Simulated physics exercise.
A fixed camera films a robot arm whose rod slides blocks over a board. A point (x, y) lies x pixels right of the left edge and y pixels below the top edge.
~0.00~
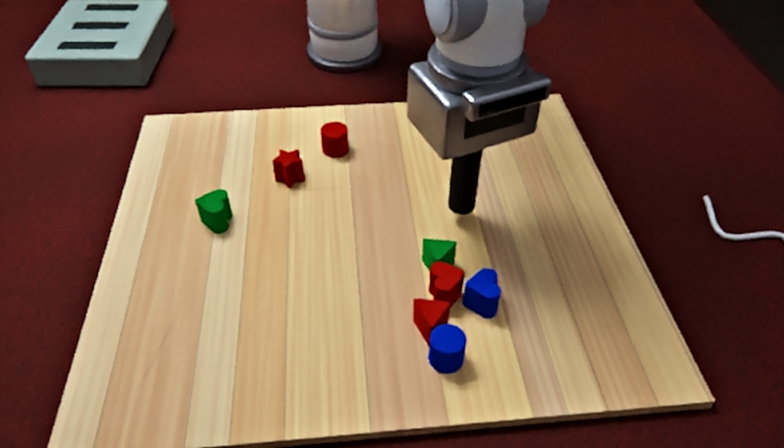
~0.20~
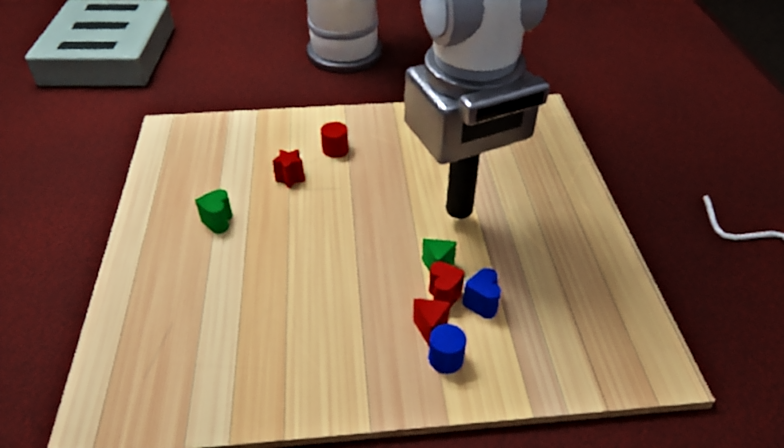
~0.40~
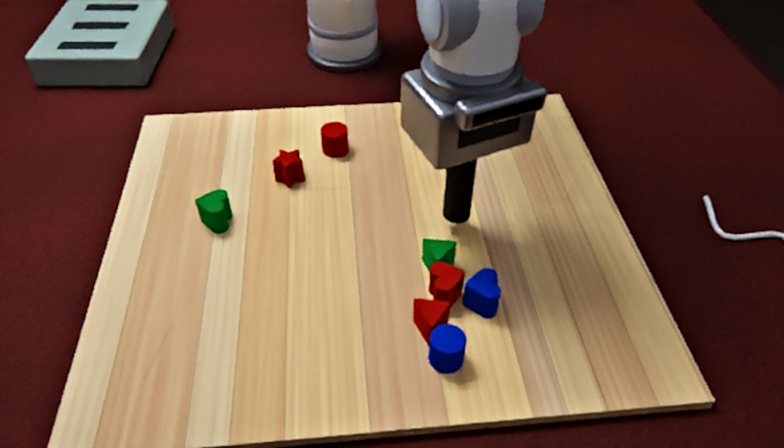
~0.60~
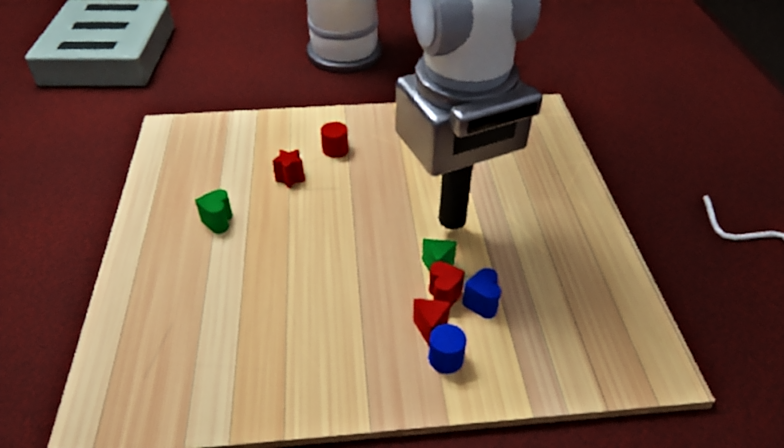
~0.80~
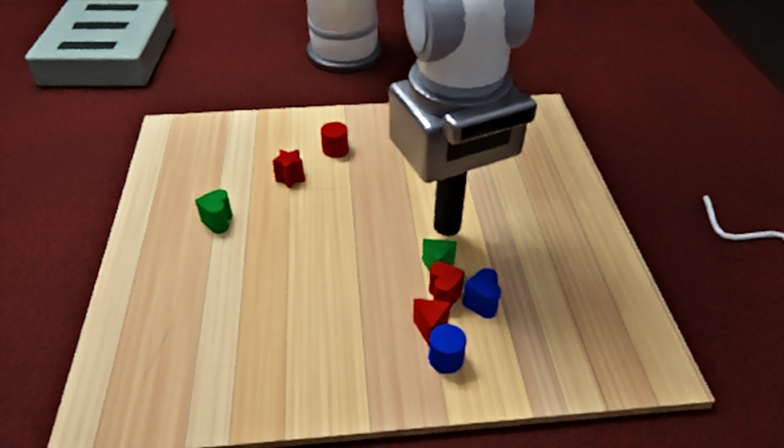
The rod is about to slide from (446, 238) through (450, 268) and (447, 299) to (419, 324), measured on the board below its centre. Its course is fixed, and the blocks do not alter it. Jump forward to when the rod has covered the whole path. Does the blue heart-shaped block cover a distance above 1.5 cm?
No.
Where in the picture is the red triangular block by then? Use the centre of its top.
Final place: (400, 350).
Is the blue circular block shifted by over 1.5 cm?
The answer is no.
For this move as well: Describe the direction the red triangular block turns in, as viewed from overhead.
Watching from overhead, you'd notice the red triangular block rotating clockwise.
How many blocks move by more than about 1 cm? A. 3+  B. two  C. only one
The answer is A.
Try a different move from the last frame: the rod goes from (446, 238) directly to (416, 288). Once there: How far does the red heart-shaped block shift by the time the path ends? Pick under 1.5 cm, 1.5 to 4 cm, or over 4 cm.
Distance: Between 1.5 and 4 cm.
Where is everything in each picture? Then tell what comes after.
The first frame shows lower end of the rod at (461, 206), tops of blocks, red triangular block at (432, 309), green triangular block at (439, 246), red heart-shaped block at (446, 275), blue circular block at (448, 338), blue heart-shaped block at (485, 283).
The second frame shows rod at (459, 210), blocks as before.
The third frame shows rod at (456, 214), blocks as before.
The fourth frame shows rod at (452, 220), blocks as before.
The fifth frame shows rod at (447, 226), red triangular block at (432, 309), green triangular block at (439, 246), red heart-shaped block at (446, 275), blue circular block at (448, 338), blue heart-shaped block at (485, 283).
What follows on the original path. One third of the way, rod at (451, 256); green triangular block at (433, 259), turned 55° clockwise; red heart-shaped block at (445, 279), turned 25° anticlockwise.
Two thirds of the way, rod at (448, 288); red triangular block at (422, 322), turned 20° clockwise; green triangular block at (423, 272), turned 105° clockwise; red heart-shaped block at (435, 300), turned 20° anticlockwise.
At the end, rod at (419, 312); red triangular block at (400, 350), turned 40° clockwise; green triangular block at (416, 276), turned 140° clockwise; red heart-shaped block at (413, 328), turned 30° anticlockwise; blue circular block not moved; blue heart-shaped block not moved.
